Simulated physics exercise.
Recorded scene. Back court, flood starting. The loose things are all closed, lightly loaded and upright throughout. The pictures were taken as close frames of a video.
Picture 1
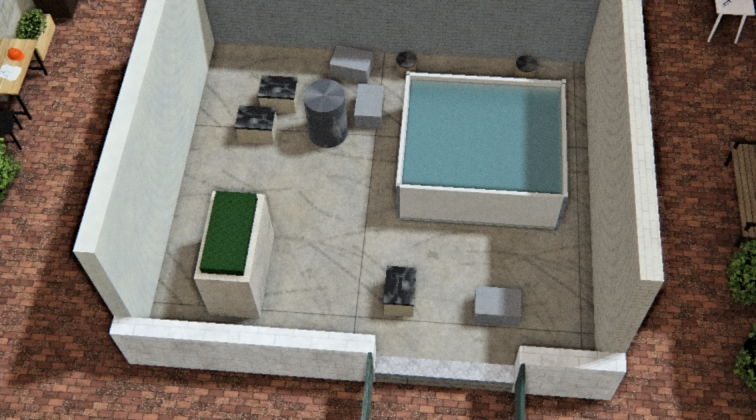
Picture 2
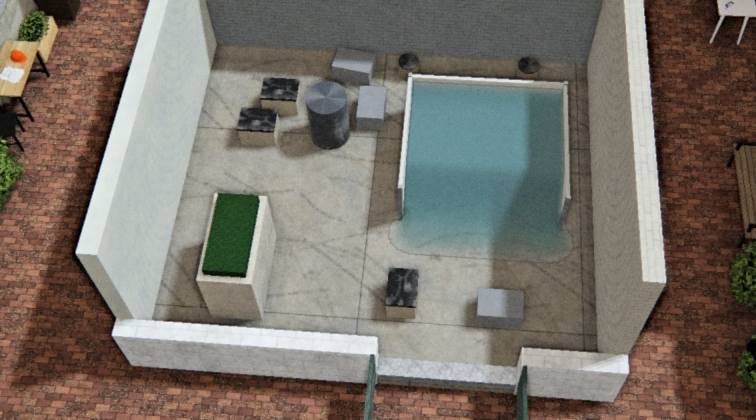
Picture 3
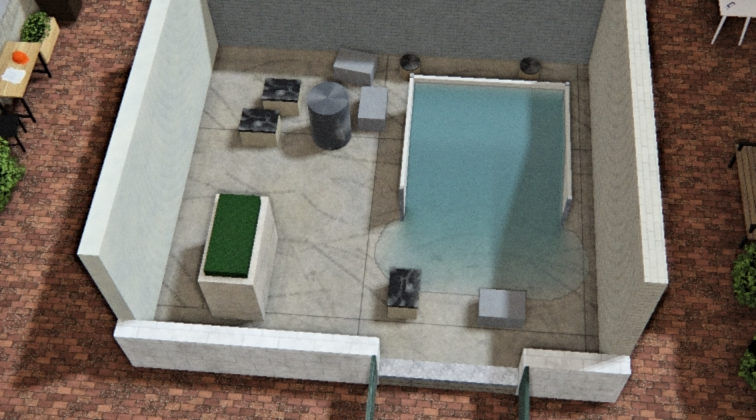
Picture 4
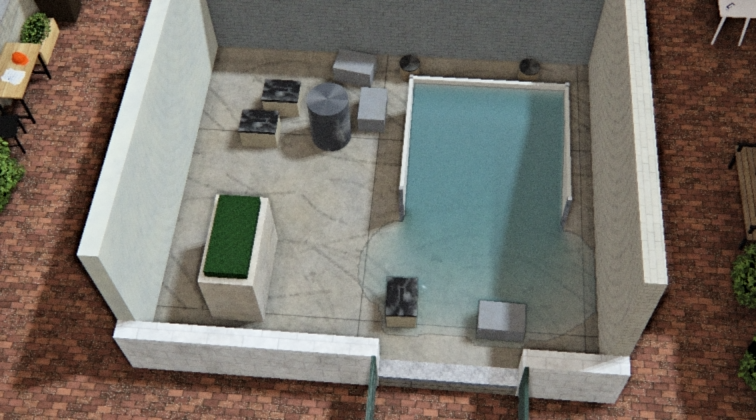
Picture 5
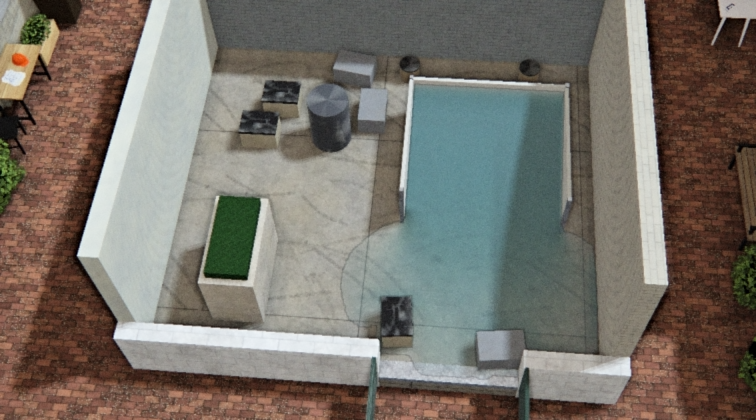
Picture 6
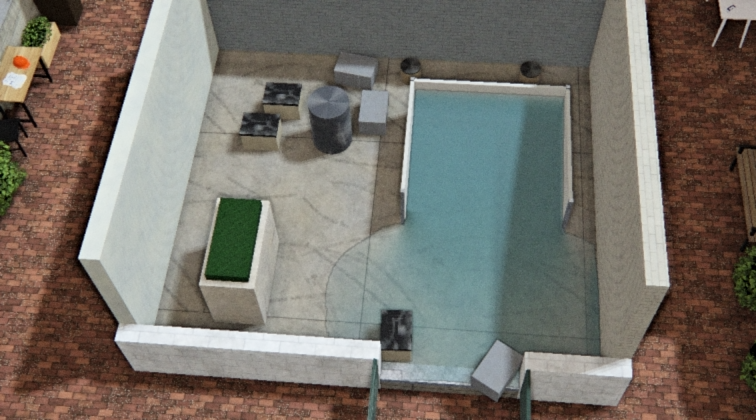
The clip opens on a walled court with a raised pool full of water, its near side then gone as water spreads across the paving. The dark-topped chest and grey crate, at first still, slide toward the gap in the near wall, and the crate turns at an angle beside it.
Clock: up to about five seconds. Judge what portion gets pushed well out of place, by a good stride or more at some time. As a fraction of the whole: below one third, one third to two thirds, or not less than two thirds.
Smaller than a third.
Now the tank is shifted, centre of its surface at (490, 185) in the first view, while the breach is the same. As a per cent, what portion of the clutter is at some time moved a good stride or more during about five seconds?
I'd estimate around 50 percent.
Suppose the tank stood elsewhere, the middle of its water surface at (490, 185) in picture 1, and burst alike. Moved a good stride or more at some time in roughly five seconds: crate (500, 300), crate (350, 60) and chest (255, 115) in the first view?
First displaced far, then never went far, then never went far.
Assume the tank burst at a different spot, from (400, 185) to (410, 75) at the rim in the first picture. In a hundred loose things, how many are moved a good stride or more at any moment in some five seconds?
100 percent, give or take.
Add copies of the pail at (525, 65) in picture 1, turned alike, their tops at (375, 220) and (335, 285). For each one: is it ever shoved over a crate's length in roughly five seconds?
Falls short, then travels that far.
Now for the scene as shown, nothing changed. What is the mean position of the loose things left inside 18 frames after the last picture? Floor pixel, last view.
It lands somewhere near (371, 101).
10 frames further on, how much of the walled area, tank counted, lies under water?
45 per cent, roughly.
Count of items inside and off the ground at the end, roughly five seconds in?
0.
A moment on, 2 of 8 are well off their spots; 1 afloat.
Next, 2 of 8 are well off their spots; 0 afloat.
Later, 2 of 8 are well off their spots; 0 afloat.
In the end, 2 of 8 are well off their spots, and 2 have been at some point; 0 afloat.
